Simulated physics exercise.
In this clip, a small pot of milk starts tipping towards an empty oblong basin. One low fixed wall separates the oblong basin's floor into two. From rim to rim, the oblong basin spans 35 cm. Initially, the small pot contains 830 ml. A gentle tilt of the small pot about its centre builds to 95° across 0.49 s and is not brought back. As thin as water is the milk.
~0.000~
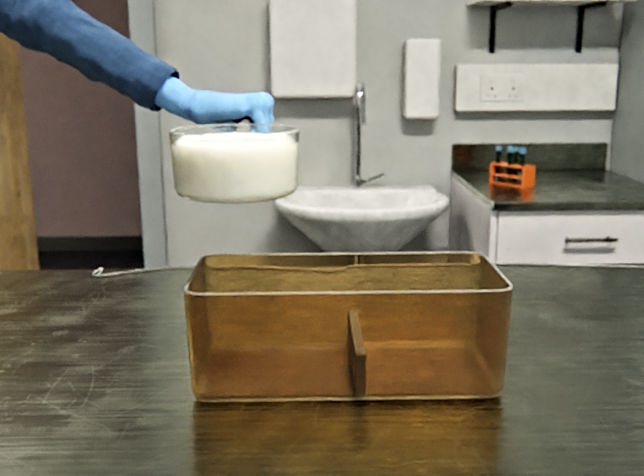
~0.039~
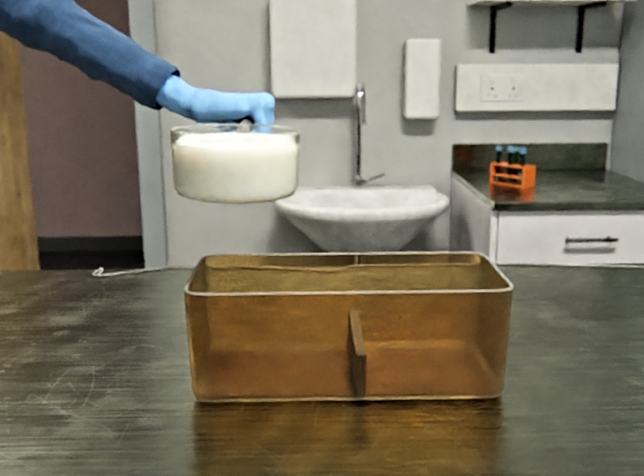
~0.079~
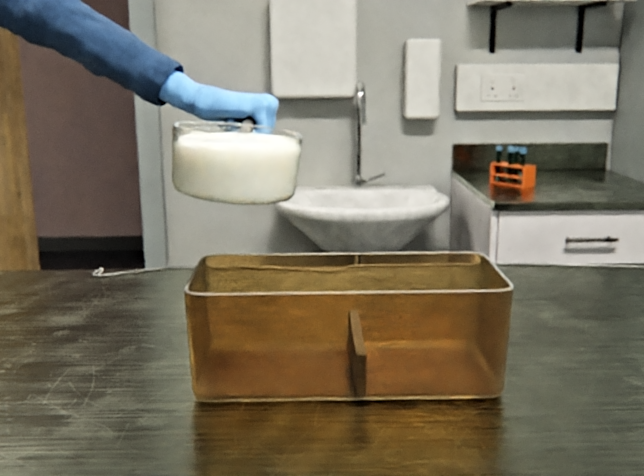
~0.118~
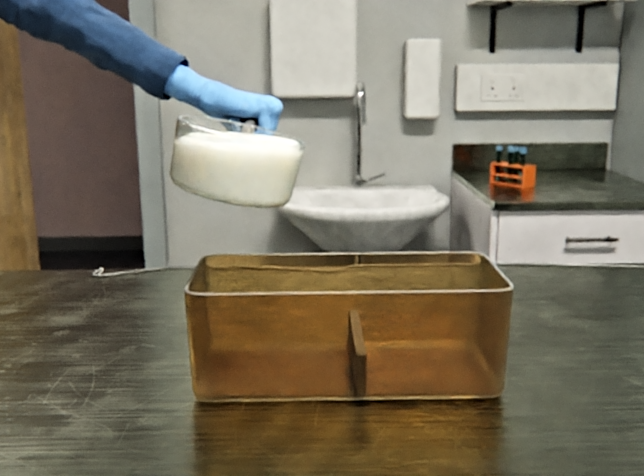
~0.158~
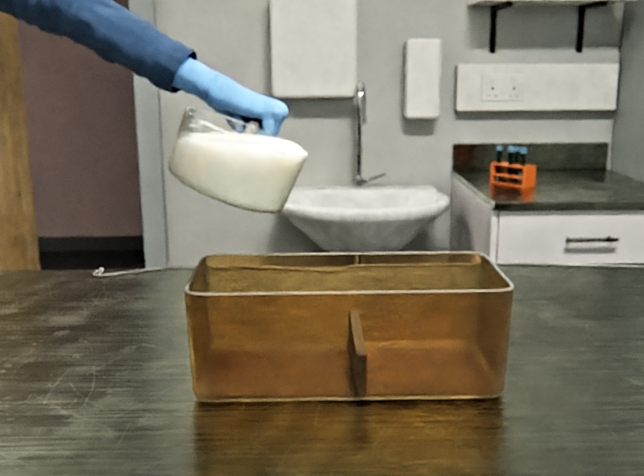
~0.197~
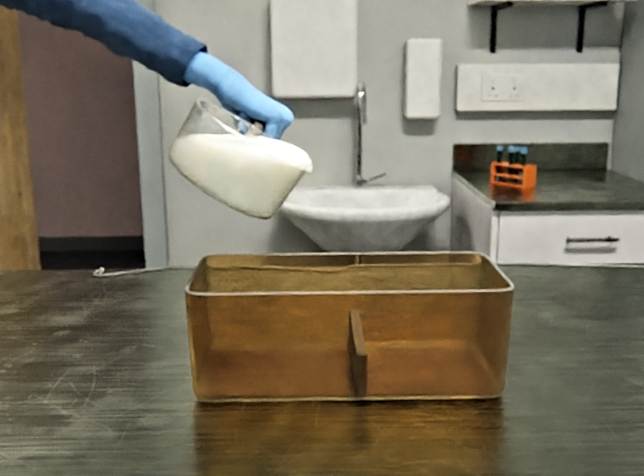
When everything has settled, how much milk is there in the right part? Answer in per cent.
34 out of 100.
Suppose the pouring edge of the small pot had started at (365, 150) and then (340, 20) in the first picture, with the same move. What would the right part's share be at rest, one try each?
Roughly 90 per cent the first time and 85 per cent the second.
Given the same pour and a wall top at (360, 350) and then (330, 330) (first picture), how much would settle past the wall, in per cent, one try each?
40 in a hundred, followed by 75 in a hundred.
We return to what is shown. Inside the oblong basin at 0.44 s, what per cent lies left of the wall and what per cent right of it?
I'd say about 14 left and about 14 right.
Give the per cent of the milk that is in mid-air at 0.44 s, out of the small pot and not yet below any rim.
Some 42 % is the figure.
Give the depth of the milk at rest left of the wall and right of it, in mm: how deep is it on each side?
Once settled, the left stands around 20 mm and the right around 12 mm.
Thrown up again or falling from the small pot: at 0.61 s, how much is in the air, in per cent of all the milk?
Some 6 per cent.
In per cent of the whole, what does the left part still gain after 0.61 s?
Near 14 percent, more or less.
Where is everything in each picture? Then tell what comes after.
In the first picture, it leans 0°; its right rim is at (298, 131); the milk meets the walls at (175, 140) and (296, 139); the oblong basin's rim runs from (194, 274) to (497, 271); the wall's top is at (356, 332).
In the second picture, it leans 1°; its right rim is at (299, 133); the milk meets the walls at (176, 139) and (297, 140).
In the third picture, it leans 6°; its right rim is at (301, 138); the milk meets the walls at (177, 138) and (299, 141).
In the fourth picture, it leans 13°; its right rim is at (303, 146); the milk meets the walls at (179, 137) and (301, 143).
In the fifth picture, it leans 22°; its right rim is at (305, 157); the milk meets the walls at (180, 138) and (305, 151); 1 per cent is over the edge.
In the sixth picture, it leans 33°; its right rim is at (305, 170); the milk meets the walls at (177, 140) and (302, 162); 6 per cent is over the edge.
Then, 0.44 s in, the tilt is 92° and 28 per cent is still to pour, 14 is left of the wall and 15 right of it.
Then, 0.61 s in, the tilt is 95° and 8 per cent is still to pour, 50 is left of the wall and 36 right of it.
Then, 0.79 s in, the tilt is 95° and 3 per cent is still to pour, 57 is left of the wall and 33 right of it.
Then, 0.99 s in, the tilt is 95° and 1 per cent is still to pour, 63 is left of the wall and 33 right of it.
Finally, 64 per cent lies left of the wall, 34 right of it and 2 outside.
